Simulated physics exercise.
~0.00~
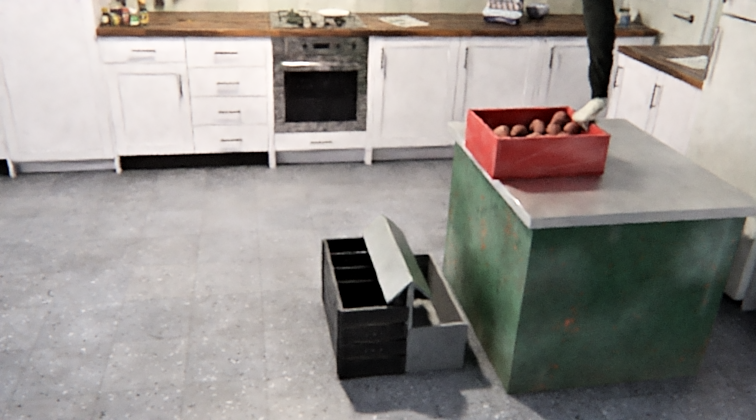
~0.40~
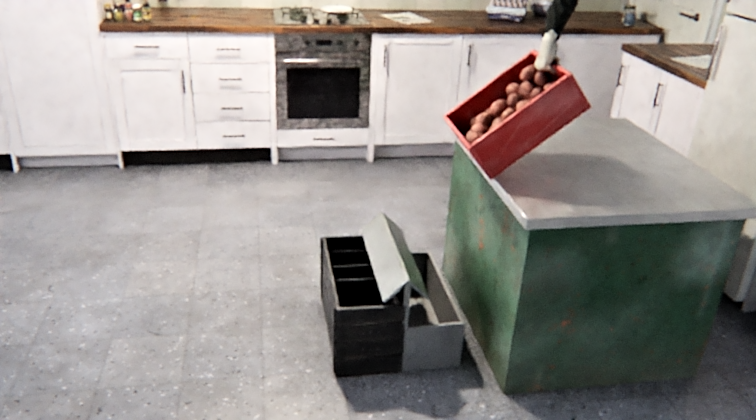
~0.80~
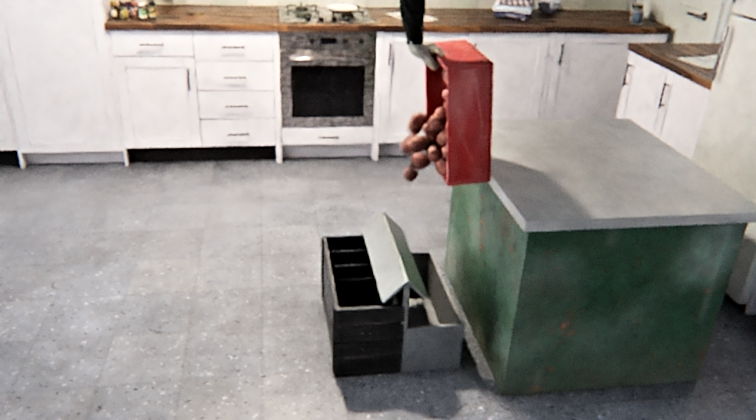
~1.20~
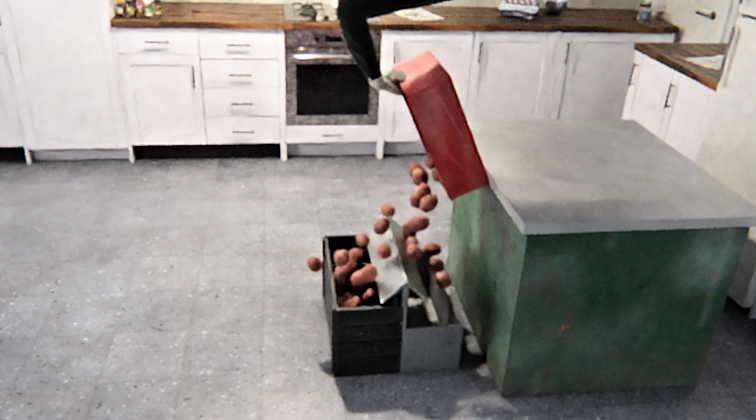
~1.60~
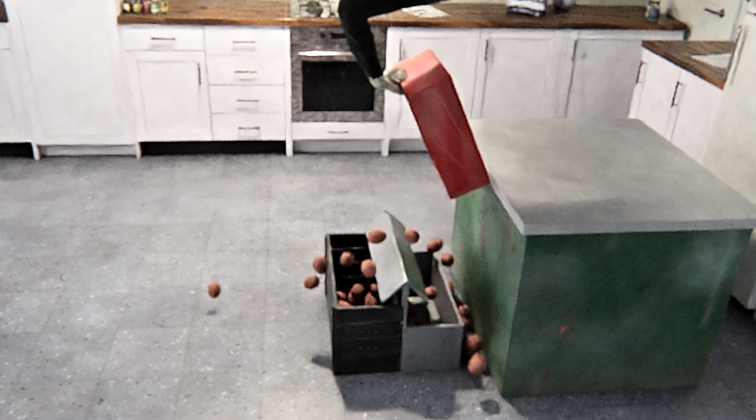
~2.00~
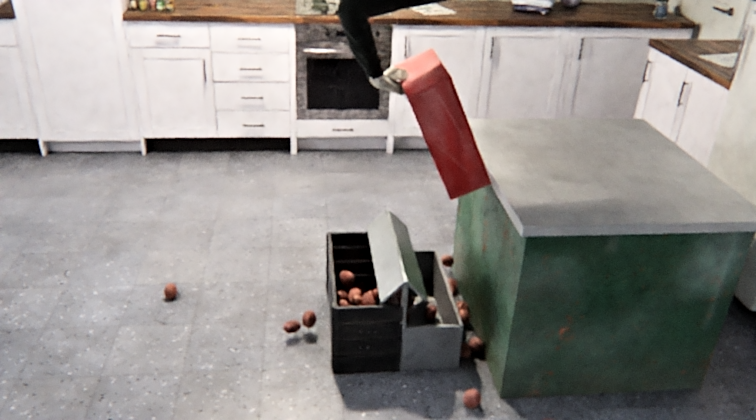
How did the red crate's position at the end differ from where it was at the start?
At the start the red crate sat flat on top of the bench. By the end it was farther left, held steeply tipped with its open side facing down at the bench's left edge.
